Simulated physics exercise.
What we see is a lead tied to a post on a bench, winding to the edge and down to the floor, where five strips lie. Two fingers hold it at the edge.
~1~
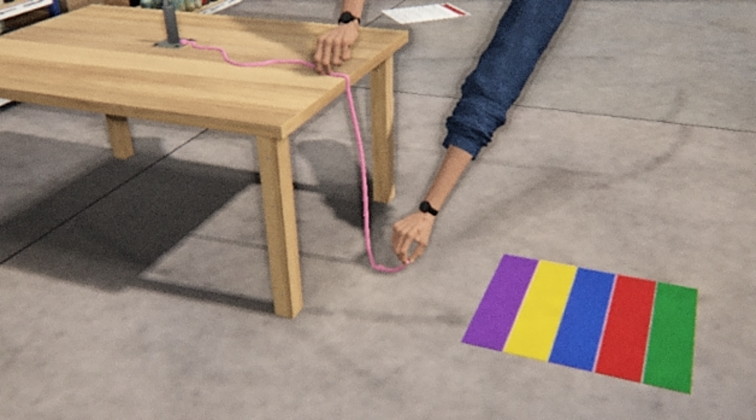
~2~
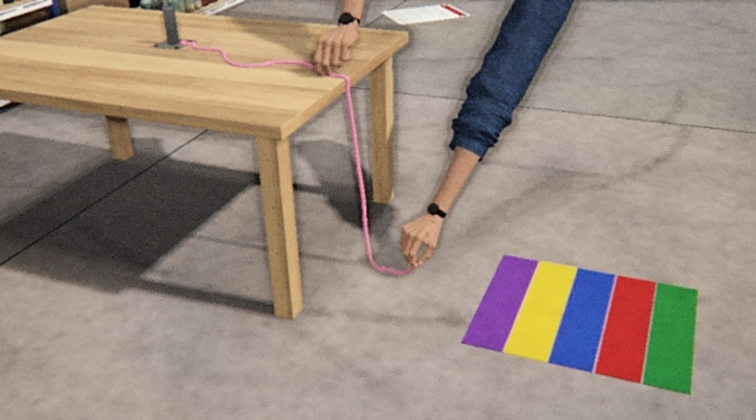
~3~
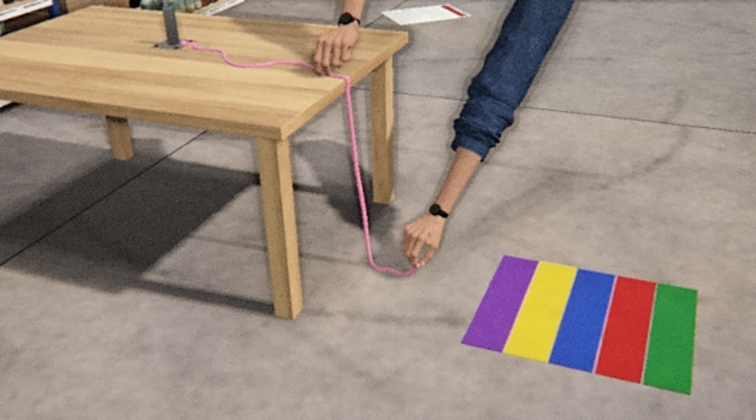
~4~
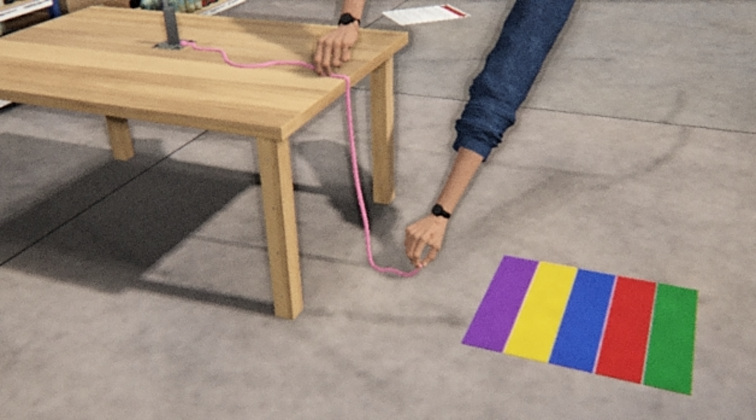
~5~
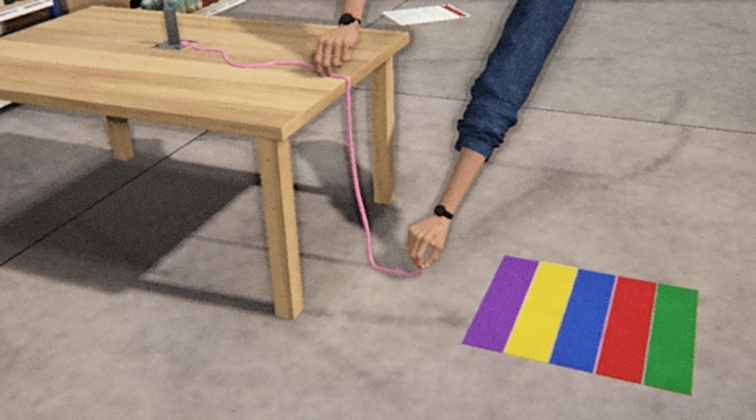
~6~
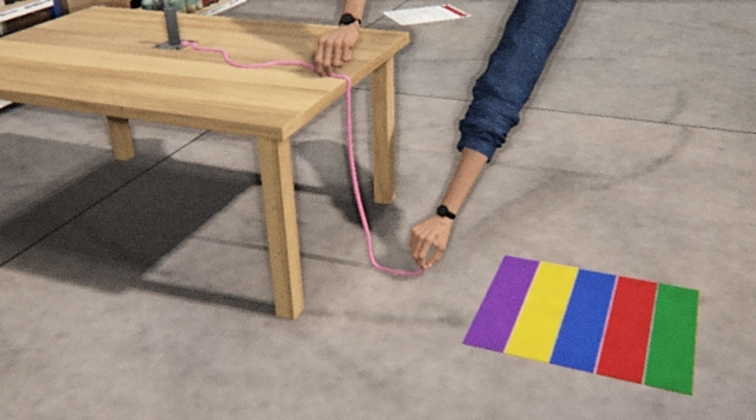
A hand near the floor draws the pink cord's end slightly right toward colored strips.
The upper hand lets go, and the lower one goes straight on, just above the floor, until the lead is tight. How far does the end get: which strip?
It halts on the blue strip.
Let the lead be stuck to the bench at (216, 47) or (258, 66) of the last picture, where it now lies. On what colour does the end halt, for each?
In that order: Blue; yellow.
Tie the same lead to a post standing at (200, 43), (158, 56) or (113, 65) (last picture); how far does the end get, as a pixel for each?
In that order: (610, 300), (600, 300) and (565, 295).
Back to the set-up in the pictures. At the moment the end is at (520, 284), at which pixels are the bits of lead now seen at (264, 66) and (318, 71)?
About (292, 64), and the other about (347, 77).
A little later, end near (520, 284); over purple.
Next, end near (562, 293); over yellow.
When it is tight, end near (587, 297); over blue. Over blue.
